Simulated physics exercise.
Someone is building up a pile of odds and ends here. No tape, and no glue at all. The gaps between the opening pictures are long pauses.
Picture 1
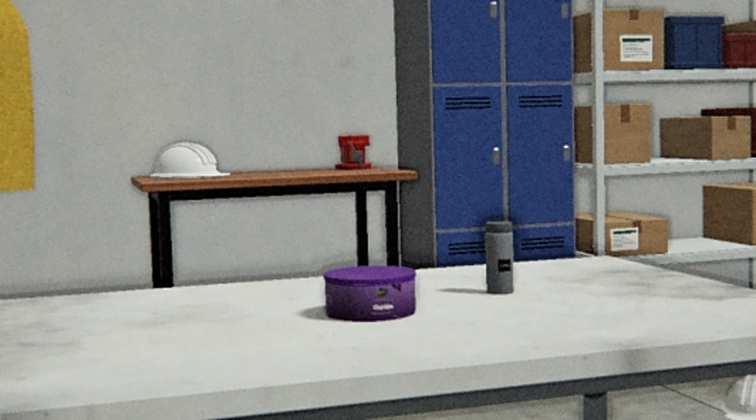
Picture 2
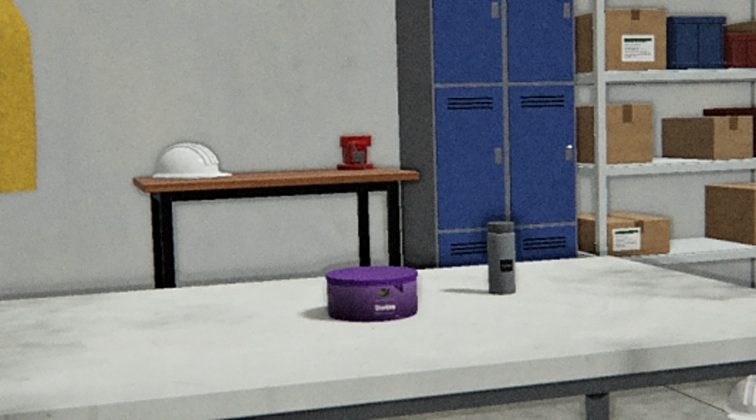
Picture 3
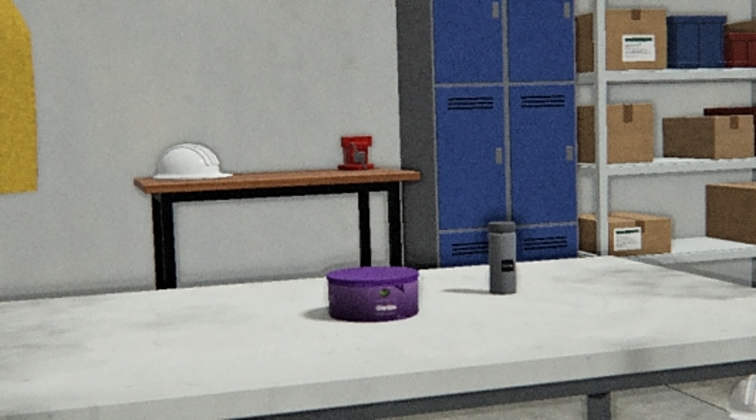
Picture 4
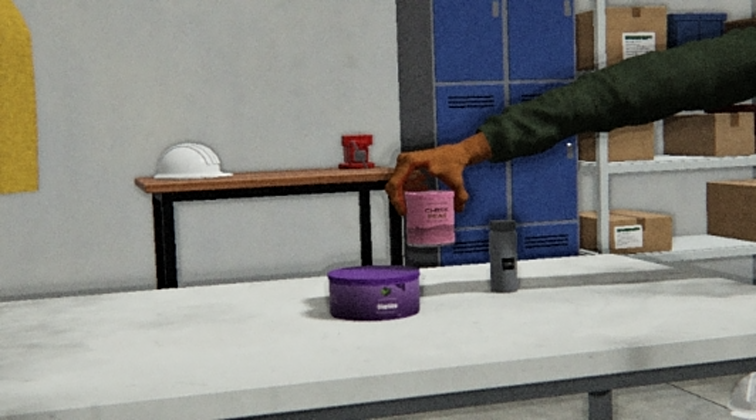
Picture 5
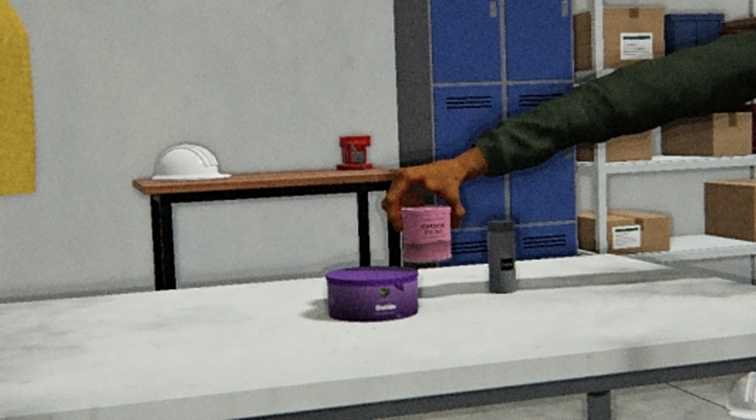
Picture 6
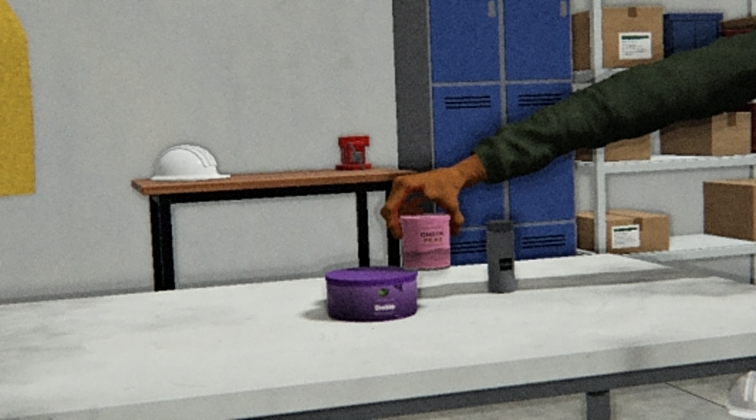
The clip shows a purple tub and a grey shaker standing still on a pale table before an arm in a dark green sleeve lowers a pink pot and sets it down at the tub's right edge, still gripping it.
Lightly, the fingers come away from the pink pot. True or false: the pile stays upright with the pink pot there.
False.
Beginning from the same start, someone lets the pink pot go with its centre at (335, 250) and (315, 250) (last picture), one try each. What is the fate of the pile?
The pile remains standing the first time and collapses the second time.
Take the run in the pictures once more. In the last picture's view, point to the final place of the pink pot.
About (476, 282).
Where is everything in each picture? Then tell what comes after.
The last thing is not in view yet; grey shaker (499, 258), in the first picture.
The last thing is not in view yet; grey shaker (501, 258), in the second picture.
The last thing is not in view yet; grey shaker (502, 258), in the third picture.
Coming down; pink pot (430, 218); grey shaker (503, 256), in the fourth picture.
Coming down; pink pot (426, 234); grey shaker (502, 257), in the fifth picture.
Set down, still held; pink pot (426, 242); grey shaker (501, 257), in the sixth picture.
Then, 0.30 s past the last view, pink pot now fallen.
Then, 0.40 s past the last view, things are still on the move.
Then, 2.10 s past the last view, nothing new.
Finally, fallen, pink pot; the other 2 still in place. Final places as the last picture's camera would see them, pink pot near (476, 282). The pile loses its balance.
